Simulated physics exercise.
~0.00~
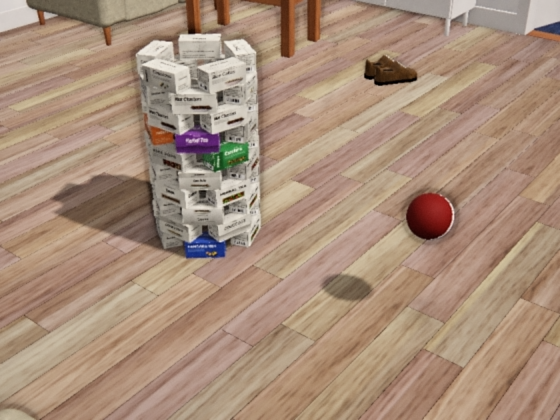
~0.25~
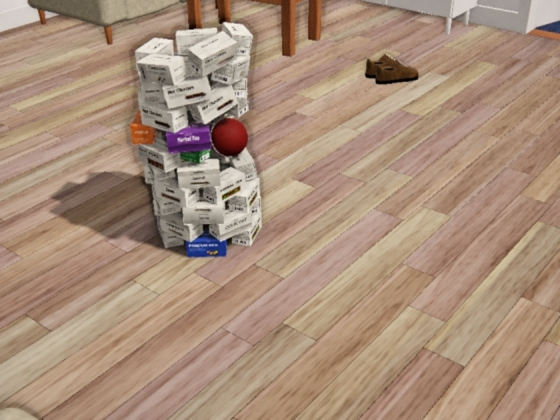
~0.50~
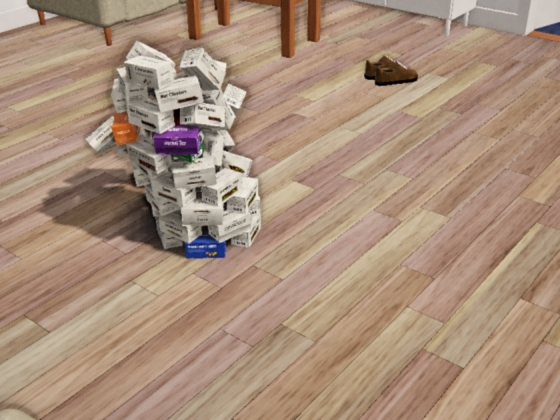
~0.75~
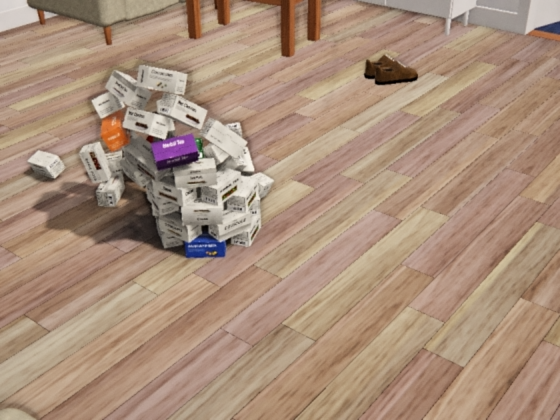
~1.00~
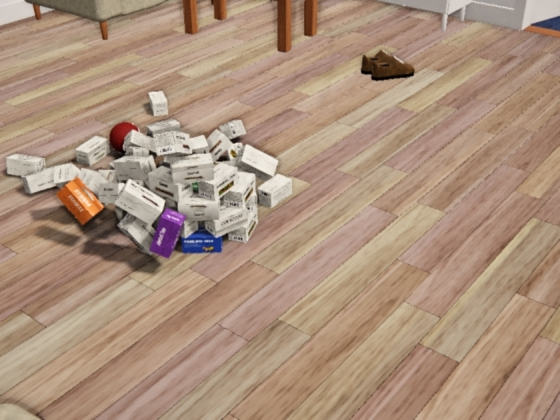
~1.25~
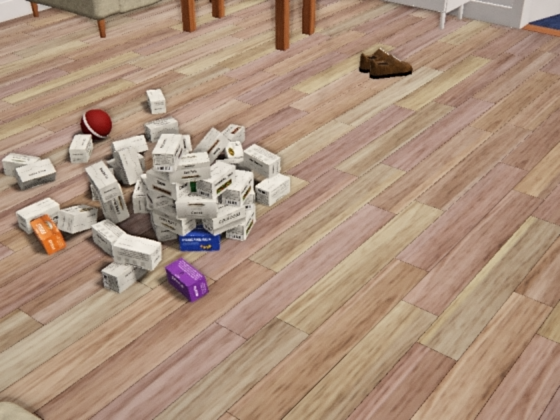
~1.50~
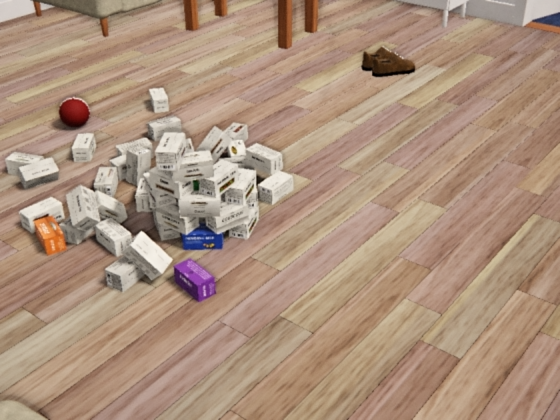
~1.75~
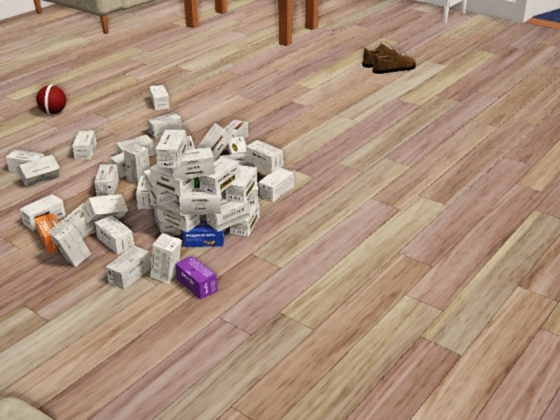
On a wood-plank floor, a red ball flies left into a tall round stack of mostly white packets, whose upper part leans and collapses leftward, spilling the orange and purple packets, while the ball rolls away left, leaving a low heap with the blue packet still at its base.
